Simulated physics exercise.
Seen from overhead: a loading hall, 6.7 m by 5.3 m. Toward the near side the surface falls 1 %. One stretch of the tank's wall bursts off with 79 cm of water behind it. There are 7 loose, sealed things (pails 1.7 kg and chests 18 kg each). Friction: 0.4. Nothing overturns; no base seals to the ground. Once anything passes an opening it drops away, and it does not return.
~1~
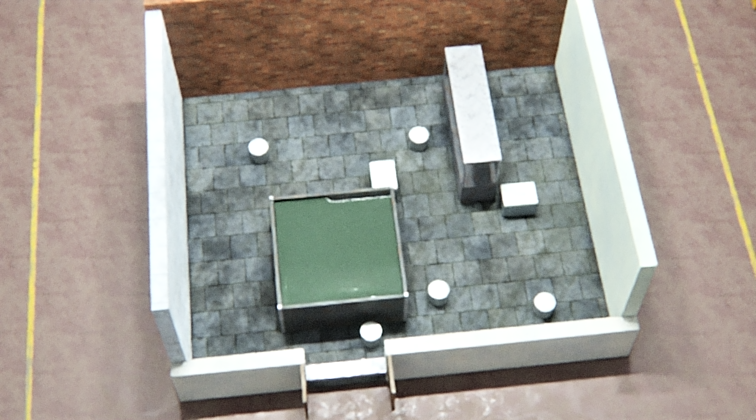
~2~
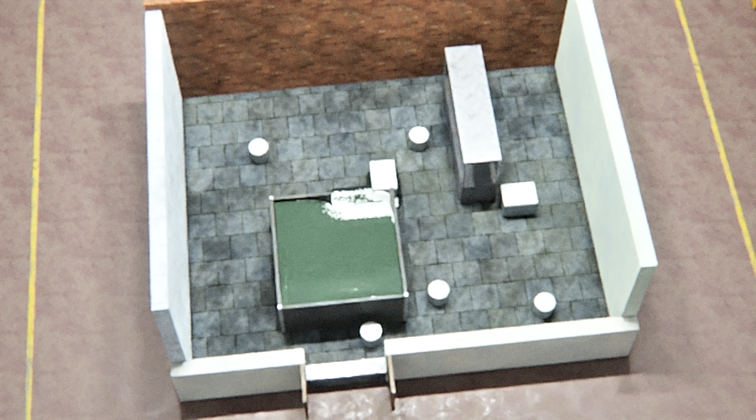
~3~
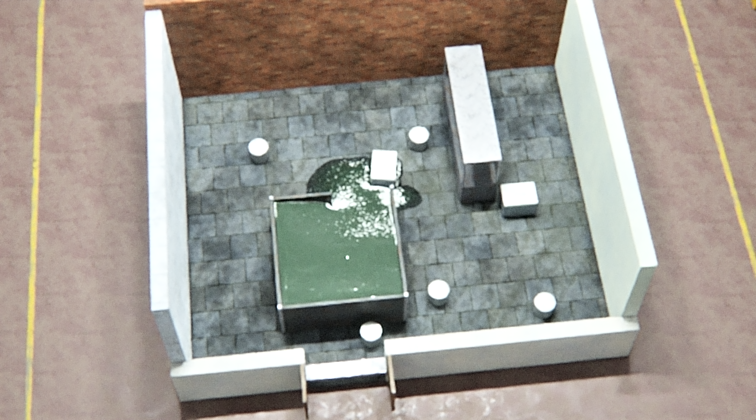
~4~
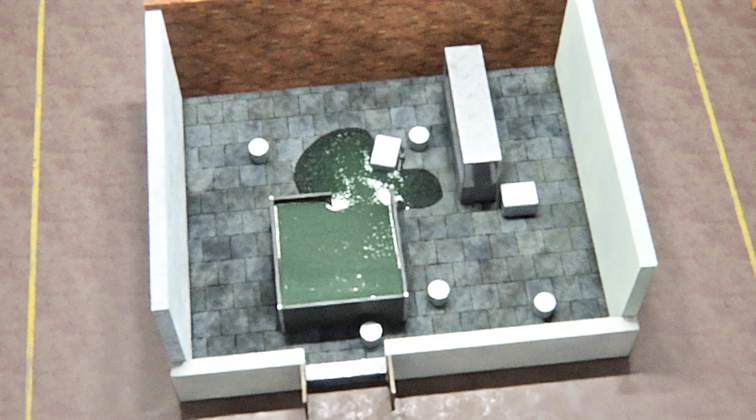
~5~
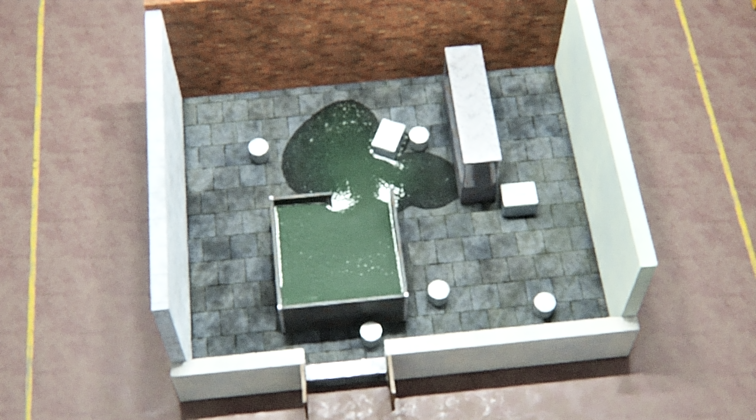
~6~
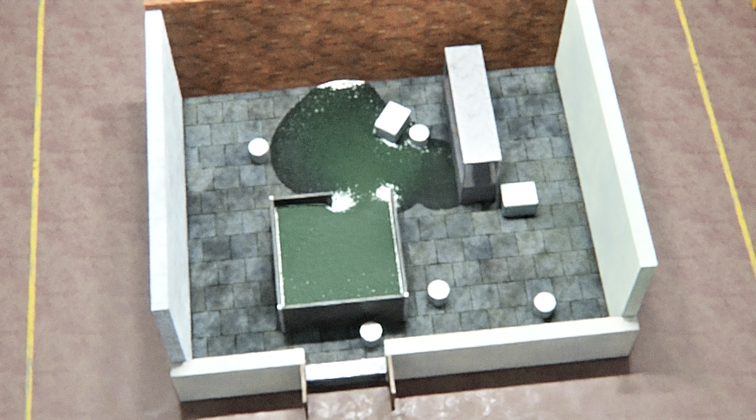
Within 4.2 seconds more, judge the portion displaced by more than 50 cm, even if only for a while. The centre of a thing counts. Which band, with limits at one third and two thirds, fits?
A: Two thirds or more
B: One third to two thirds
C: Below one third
The answer is B.
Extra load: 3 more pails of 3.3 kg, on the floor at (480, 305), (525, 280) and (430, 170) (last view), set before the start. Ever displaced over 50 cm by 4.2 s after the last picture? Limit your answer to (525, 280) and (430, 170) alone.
Taking them in that order, they come out lesser and larger.
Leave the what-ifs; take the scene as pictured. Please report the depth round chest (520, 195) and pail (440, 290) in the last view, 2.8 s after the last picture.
I'd estimate 0 cm for the first and 0 cm for the second.
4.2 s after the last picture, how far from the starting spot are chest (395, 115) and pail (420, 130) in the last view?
First one 100 cm, second one 140 cm.
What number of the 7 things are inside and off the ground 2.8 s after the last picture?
Total: 2.
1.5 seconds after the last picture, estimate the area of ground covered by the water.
I'd estimate close to 15 m2.
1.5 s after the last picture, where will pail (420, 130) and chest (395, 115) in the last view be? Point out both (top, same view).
They should sit about (435, 75) and (414, 75) in the last view.
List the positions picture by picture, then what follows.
In the first frame, a chest at (383, 175) rests on the ground; a pail at (419, 134), on the bottom; water covers 3.6 m2; 0 of 7 have shifted.
In the second frame, a chest at (383, 174), on the bottom; a pail at (419, 134), on the bottom; 4.1 m2 under water; 0 of 7 have shifted.
In the third frame, a chest at (384, 165) rests on the ground, 20 cm from its start; a pail at (419, 134), on the bottom; water covers 5.0 m2; 1 of 7 have shifted.
In the fourth frame, a chest at (386, 150) rests on the ground, 49 cm from its start; a pail at (419, 134), on the bottom; water covers 6.2 m2; 1 of 7 have shifted.
In the fifth frame, a chest at (389, 135) rests on the ground, 81 cm from its start; a pail at (419, 134), on the bottom; water covers 7.8 m2; 1 of 7 have shifted.
In the sixth frame, a chest at (393, 117) rests on the ground, 116 cm from its start; a pail at (419, 132) rests on the ground, 4 cm from its start; water covers 9.2 m2; 1 of 7 have shifted.
Then, 0.4 s after the last picture 2 of 7 are over 50 cm from their spots; 0 afloat.
Then, 1.5 s after the last picture 2 of 7 are over 50 cm from their spots; 2 afloat.
Then, 2.8 s after the last picture 3 of 7 are over 50 cm from their spots; 2 afloat.
Then, 4.2 s after the last picture 4 of 7 are over 50 cm from their spots, and 4 have been at some point; 4 afloat.
